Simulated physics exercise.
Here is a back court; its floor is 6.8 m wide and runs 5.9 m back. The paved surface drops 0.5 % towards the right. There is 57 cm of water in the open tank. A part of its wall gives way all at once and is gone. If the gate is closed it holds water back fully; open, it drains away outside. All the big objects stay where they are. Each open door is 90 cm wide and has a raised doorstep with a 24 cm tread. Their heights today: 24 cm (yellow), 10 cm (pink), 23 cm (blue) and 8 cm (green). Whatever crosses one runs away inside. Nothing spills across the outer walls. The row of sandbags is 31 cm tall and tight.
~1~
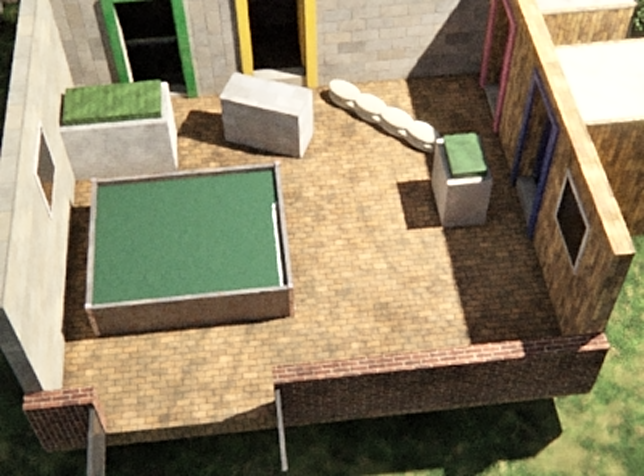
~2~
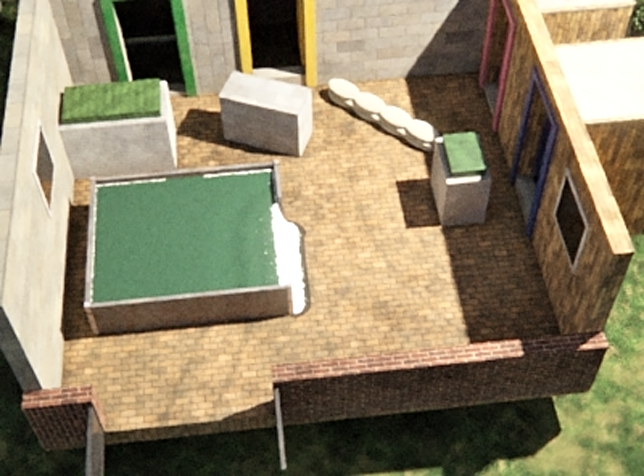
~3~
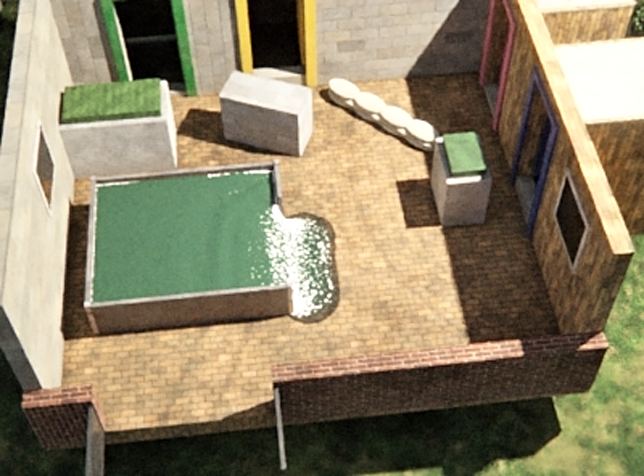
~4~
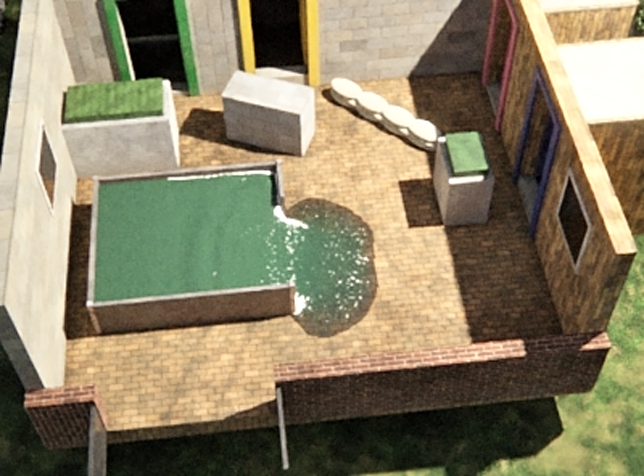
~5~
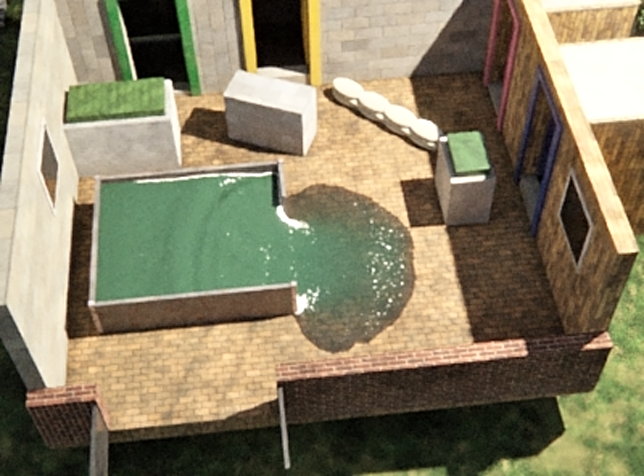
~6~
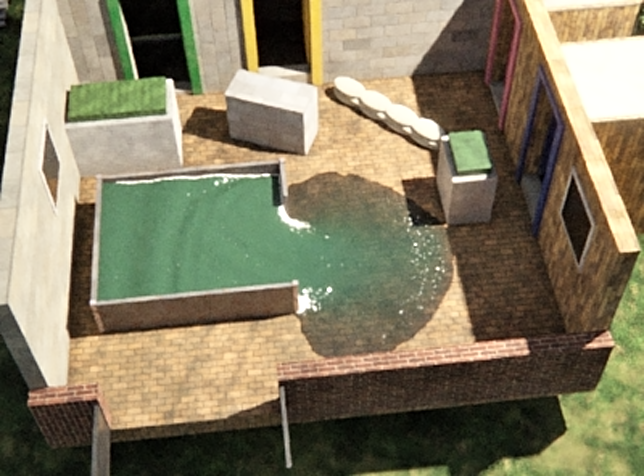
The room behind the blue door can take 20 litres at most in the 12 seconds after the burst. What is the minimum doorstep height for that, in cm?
It would have to be roughly 19 cm high.
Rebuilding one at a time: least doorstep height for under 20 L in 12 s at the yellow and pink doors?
Roughly 10.5 cm at yellow and 11.5 cm at pink.
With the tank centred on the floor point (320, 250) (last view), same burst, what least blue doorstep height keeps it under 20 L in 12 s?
Some 29 cm.
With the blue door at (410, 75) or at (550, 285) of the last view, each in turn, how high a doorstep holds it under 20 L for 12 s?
About 11.0 and 25 cm.
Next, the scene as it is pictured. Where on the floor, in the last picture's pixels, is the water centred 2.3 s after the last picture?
At about (331, 262).
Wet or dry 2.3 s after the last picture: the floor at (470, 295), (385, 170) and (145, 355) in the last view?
In turn: Wet, flooded, dry.
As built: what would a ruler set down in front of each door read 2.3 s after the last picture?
Depths in cm: Yellow 0, pink 7, blue 17, green 0.
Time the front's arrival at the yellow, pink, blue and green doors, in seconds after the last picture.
Arrival: Yellow 2.6 s, pink 1.6 s, blue 0.7 s, green 3.8 s.
Then, 0.7 s after the last picture water covers 35 % of the floor, deepest (32 cm) near (302, 292); 6 cm at the blue door, 0 litres in over its 23 cm doorstep.
Then, 2.3 s after the last picture water covers 45 % of the floor, deepest (38 cm) near (499, 361); 17 cm at the blue door, 2 litres in over its 23 cm doorstep.
Then, 11.3 s after the last picture water covers 95 % of the floor, deepest (14 cm) near (479, 75); 10 cm at the blue door, 4 litres in over its 23 cm doorstep.
At the blue door as built, the water peaked near 20 cm, 3.7 s after the last picture.
With a doorstep of 16 cm, 42 litres would have come in within the 12 s; with 21.5 cm, 8 litres. So under 20 litres takes about 19 cm.
